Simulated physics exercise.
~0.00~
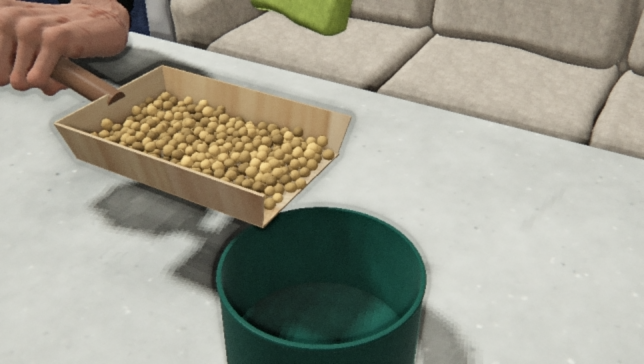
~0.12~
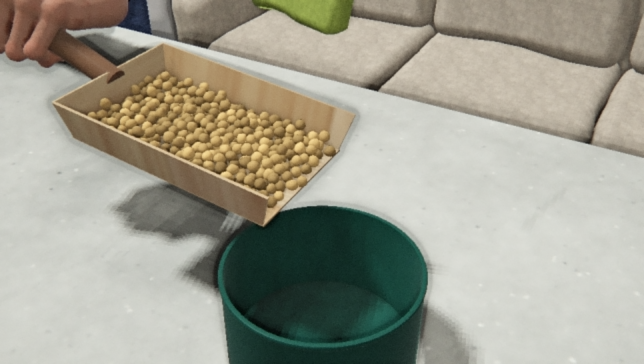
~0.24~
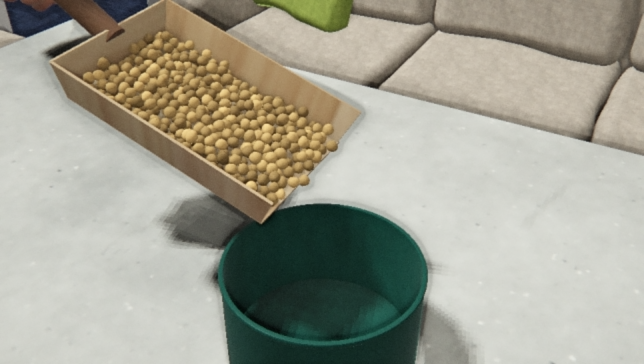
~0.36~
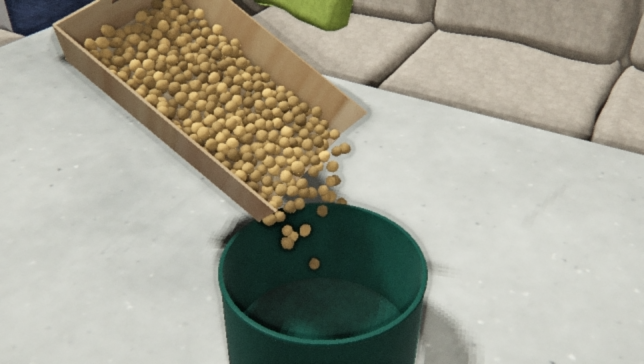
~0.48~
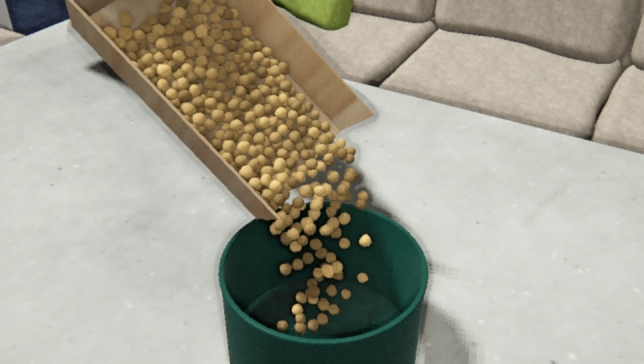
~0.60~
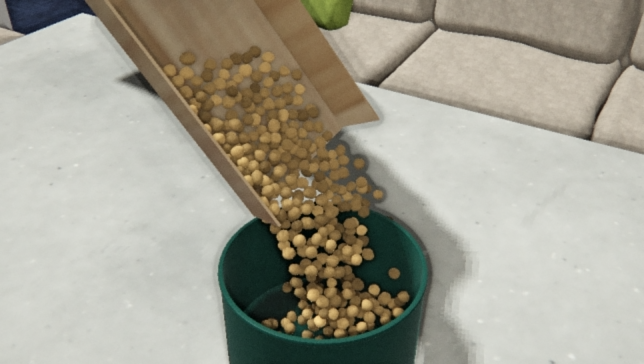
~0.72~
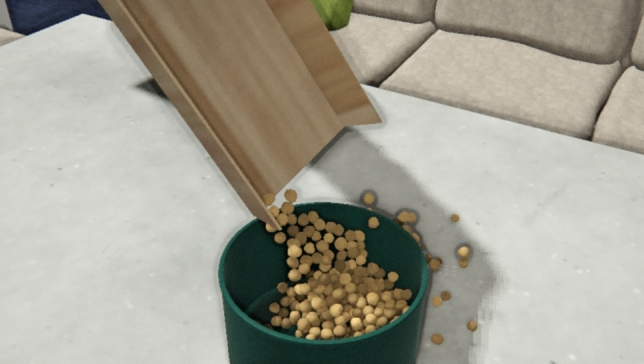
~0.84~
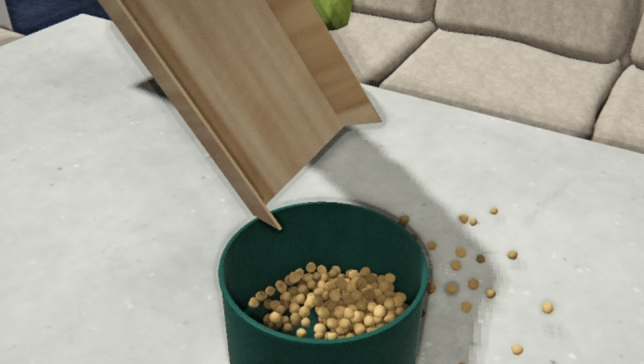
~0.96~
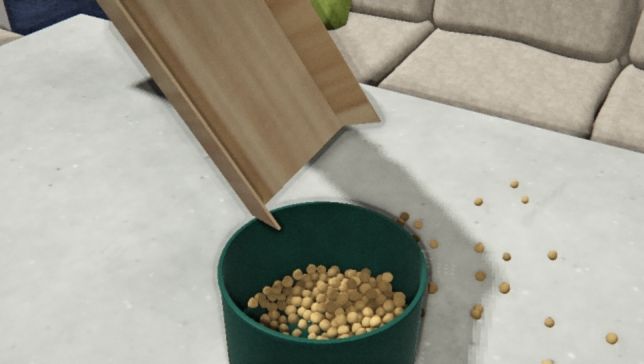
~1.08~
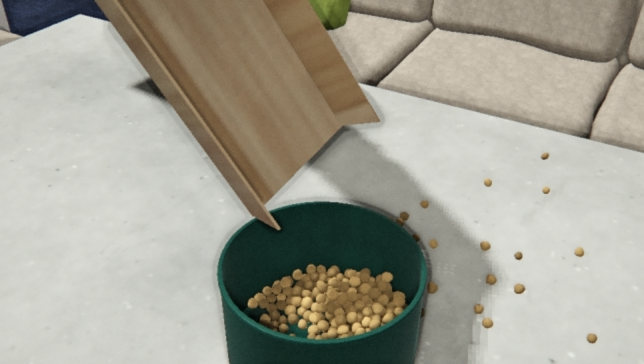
On a pale table in front of a beige sofa, a hand tipped a wooden scoop of dried chickpeas over a dark green pot. Most poured in and settled, while a few scattered across the tabletop to the right, leaving the scoop tilted and empty.
